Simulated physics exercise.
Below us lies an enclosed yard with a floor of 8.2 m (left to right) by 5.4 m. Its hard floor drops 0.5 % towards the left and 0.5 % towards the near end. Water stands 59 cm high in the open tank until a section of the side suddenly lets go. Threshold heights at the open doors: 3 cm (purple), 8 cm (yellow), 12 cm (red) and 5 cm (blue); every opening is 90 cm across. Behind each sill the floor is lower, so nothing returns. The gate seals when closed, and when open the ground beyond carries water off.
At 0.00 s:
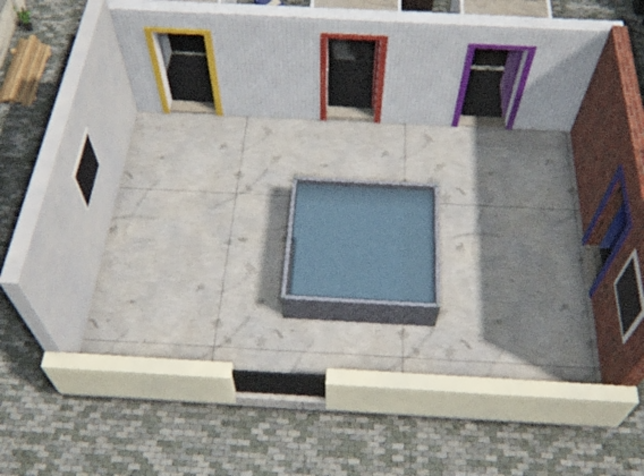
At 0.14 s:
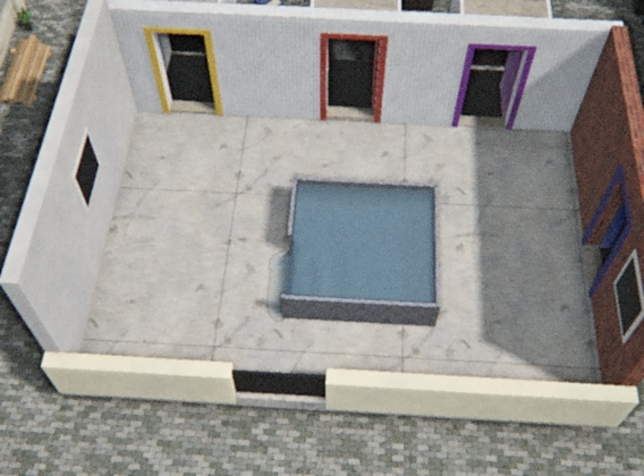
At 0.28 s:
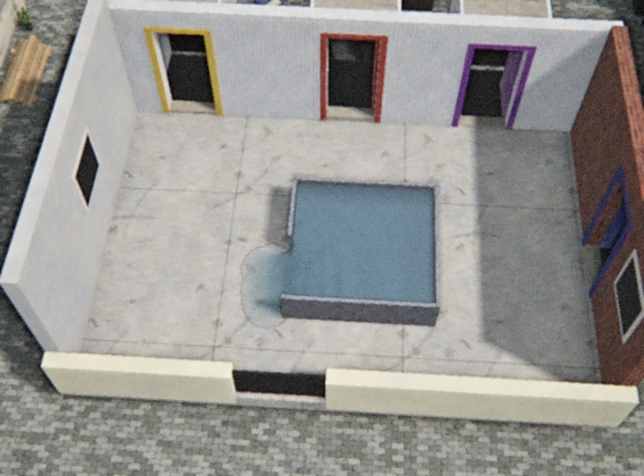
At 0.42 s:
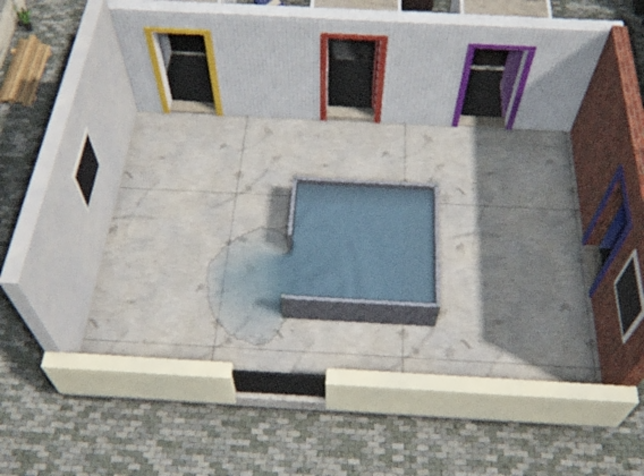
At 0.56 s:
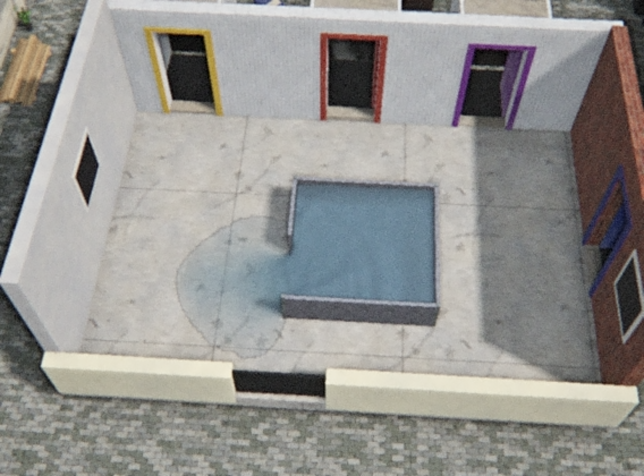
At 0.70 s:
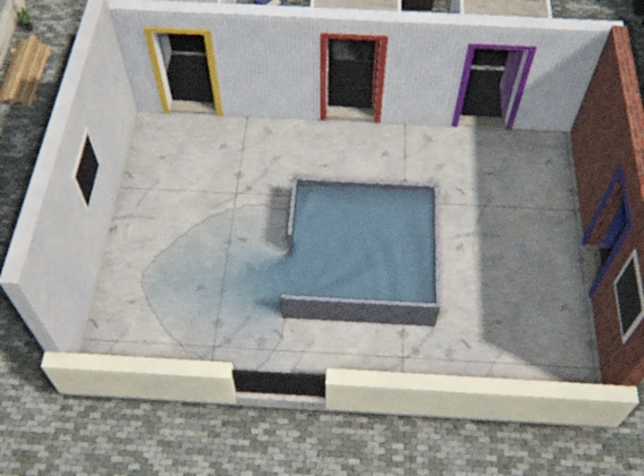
Walled courtyard with yellow, red and purple doorways, water pouring from a gap in a square tank and spreading left across the pale floor.
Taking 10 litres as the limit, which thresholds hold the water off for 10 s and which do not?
Door by door: At the purple door it does not reach the limit; at the yellow door it exceeds the limit; at the red door it does not reach the limit; at the blue door it stays under the limit.
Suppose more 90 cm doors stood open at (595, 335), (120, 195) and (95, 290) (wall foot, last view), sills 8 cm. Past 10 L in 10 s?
In that order: Below, over, past it.
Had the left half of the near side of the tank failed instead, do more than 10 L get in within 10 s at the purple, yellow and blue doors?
Against that limit: Purple above, yellow above, blue above.
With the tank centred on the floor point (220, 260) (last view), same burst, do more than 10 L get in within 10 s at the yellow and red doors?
Against that limit: Yellow over, red below.
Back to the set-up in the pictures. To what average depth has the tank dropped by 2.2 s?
About 37 cm.
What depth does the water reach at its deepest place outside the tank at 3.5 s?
Up to some 26 cm.
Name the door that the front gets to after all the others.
It is the blue one.
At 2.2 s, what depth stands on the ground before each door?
Depths in cm: Purple 0, yellow 0, red 0, blue 0.
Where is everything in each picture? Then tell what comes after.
The open tank at (363, 241) is whole and still, 59 cm deep, in the first frame.
The front is at (278, 315), 0.6 m from the gap at (289, 279); 0.2 m2 of floor is under water; 59 cm left at the back of the open tank, in the second frame.
Water pours out at (289, 280) and has run 0.9 m, to (252, 257); typically 10 cm deep outside, 59 cm at the open tank's back, in the third frame.
Water pours out at (289, 280) and has run 1.3 m, to (215, 264); typically 7 cm deep outside, 59 cm at the open tank's back, in the fourth frame.
Water pours out at (289, 280) and has run 1.8 m, to (181, 278); typically 5 cm deep outside, 59 cm at the open tank's back, in the fifth frame.
Water pours out at (289, 280) and has run 2.4 m, to (147, 285); typically 4 cm deep outside, 59 cm at the open tank's back, in the sixth frame.
After 1.4 s water covers 25 % of the floor and is deepest (36 cm) near (280, 293); purple door not reached, yellow door not reached, red door not reached, blue door not reached.
After 2.2 s water covers 30 % of the floor and is deepest (44 cm) near (76, 373); purple door not reached, yellow door not reached, red door not reached, blue door not reached.
After 3.5 s water covers 35 % of the floor and is deepest (26 cm) near (167, 316); purple door not reached, yellow door 13 cm at the sill, 1 L in, red door not reached, blue door not reached.
After 6.0 s water covers 60 % of the floor and is deepest (22 cm) near (76, 373); purple door not reached, yellow door 18 cm at the sill, 77 L in, red door 4 cm at the sill, 0 L in, blue door not reached.
After 10.0 s water covers 90 % of the floor and is deepest (13 cm) near (119, 195); purple door 3 cm at the sill, 0 L in, yellow door 11 cm at the sill, 170 L in, red door 5 cm at the sill, 0 L in, blue door 6 cm at the sill, 0 L in.
